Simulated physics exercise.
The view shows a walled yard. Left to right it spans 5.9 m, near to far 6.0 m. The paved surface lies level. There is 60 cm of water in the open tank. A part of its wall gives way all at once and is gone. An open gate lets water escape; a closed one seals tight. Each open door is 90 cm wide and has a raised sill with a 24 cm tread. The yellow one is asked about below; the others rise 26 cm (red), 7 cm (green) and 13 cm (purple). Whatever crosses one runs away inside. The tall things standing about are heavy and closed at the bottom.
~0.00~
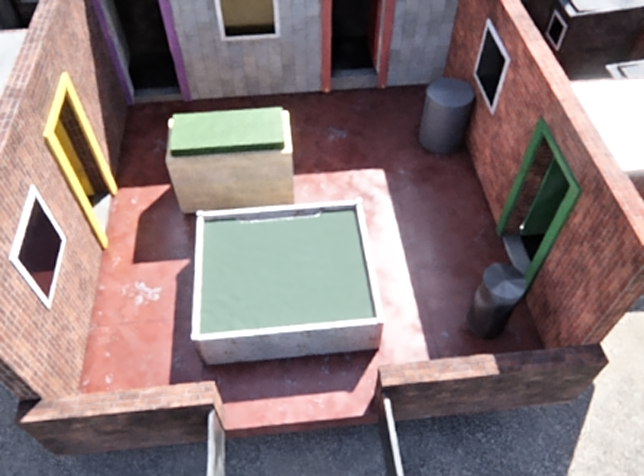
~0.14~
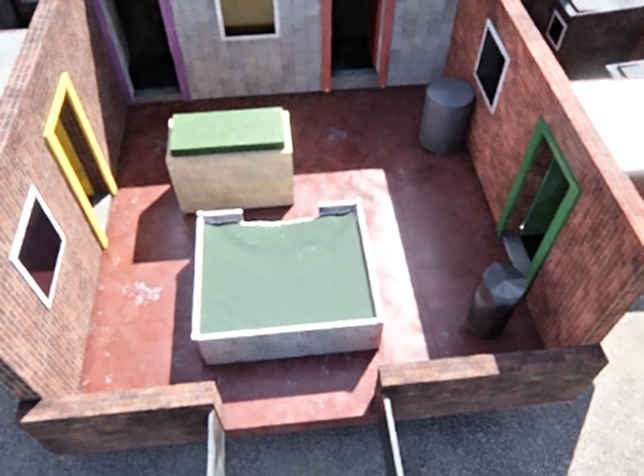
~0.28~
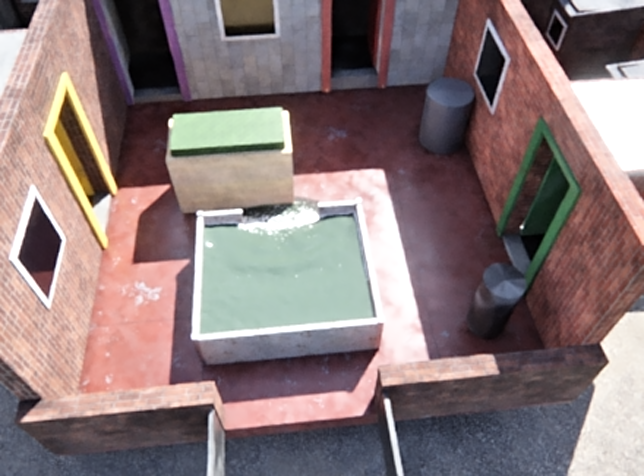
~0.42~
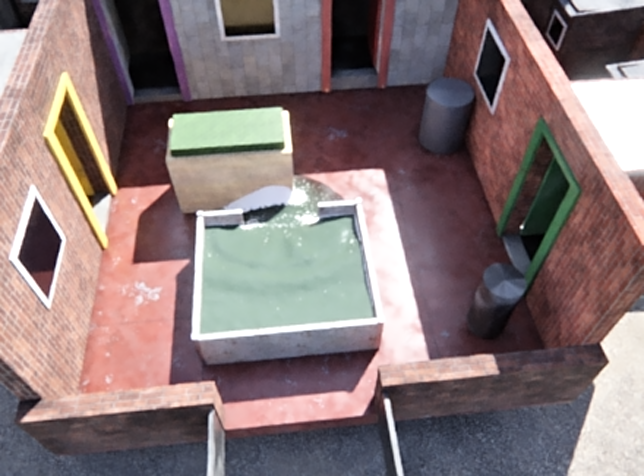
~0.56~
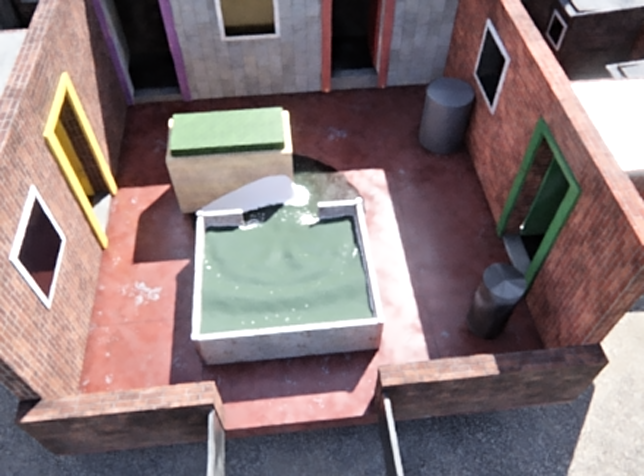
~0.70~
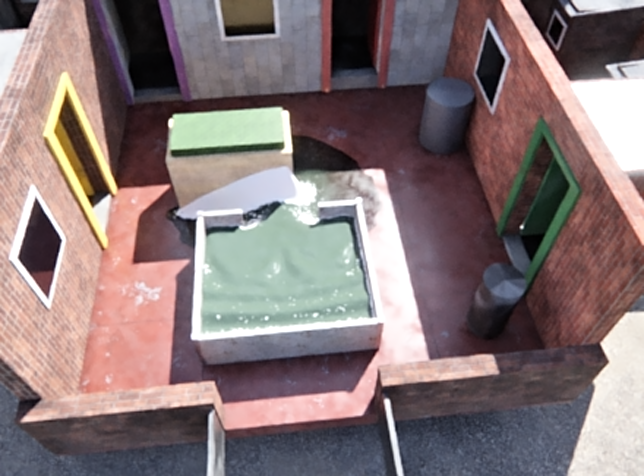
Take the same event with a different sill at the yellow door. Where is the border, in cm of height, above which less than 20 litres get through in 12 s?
Some 17 cm above the ground.
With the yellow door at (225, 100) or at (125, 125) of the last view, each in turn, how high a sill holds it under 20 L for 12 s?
Roughly 7.0 and 6.0 cm.
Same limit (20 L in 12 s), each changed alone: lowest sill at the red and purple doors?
About 10.0 cm at red and 7.0 cm at purple.
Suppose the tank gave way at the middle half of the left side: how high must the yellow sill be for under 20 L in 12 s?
About 9.5 cm.
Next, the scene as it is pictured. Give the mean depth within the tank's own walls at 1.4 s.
About 42 cm.
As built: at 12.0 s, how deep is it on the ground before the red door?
About 7.5 cm.
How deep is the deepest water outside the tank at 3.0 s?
Roughly 27 cm.
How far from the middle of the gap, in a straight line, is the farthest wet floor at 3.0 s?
Some 4.6 m out.
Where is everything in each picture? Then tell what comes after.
In the first frame, still water, 60 cm deep, in the open tank at (285, 267); the yellow door at (86, 171) is dry.
In the second frame, the gap is on the far side, the front 0.3 m out at a hidden place; the back of the open tank holds 60 cm.
In the third frame, water pours out on the far side and has run 0.7 m, to (296, 202); about 10 cm deep outside, 60 cm at the back.
In the fourth frame, the front is at (294, 180), 1.2 m from the gap on the far side; 1.3 m2 of floor is wet, 60 cm left at the back.
In the fifth frame, water pours out on the far side and has run 1.7 m, to a hidden place; about 6 cm deep outside, 58 cm at the back.
In the sixth frame, the gap is on the far side, the front 2.2 m out at (293, 140); the back of the open tank holds 51 cm; 1.0 m in a straight line remain to the yellow door at (86, 171).
After 1.4 s water covers 30 % of the floor, deepest (48 cm) near (274, 212); 11 cm at the yellow door, 0 litres in over its 10 cm sill.
After 3.0 s water covers 55 % of the floor, deepest (27 cm) near (274, 212); 16 cm at the yellow door, 66 litres in over its 10 cm sill.
After 12.0 s water covers 95 % of the floor, deepest (12 cm) near (73, 425); 7 cm at the yellow door, 103 litres in over its 10 cm sill.
At the yellow door as built, the water arrived by 1.2 s and peaked near 20 cm at 2.4 s.
Run again over the same 12 s with other heights there, 44 litres in over 14 cm, 13 litres over 19 cm. The limit of 20 litres is kept from about 17 cm up.
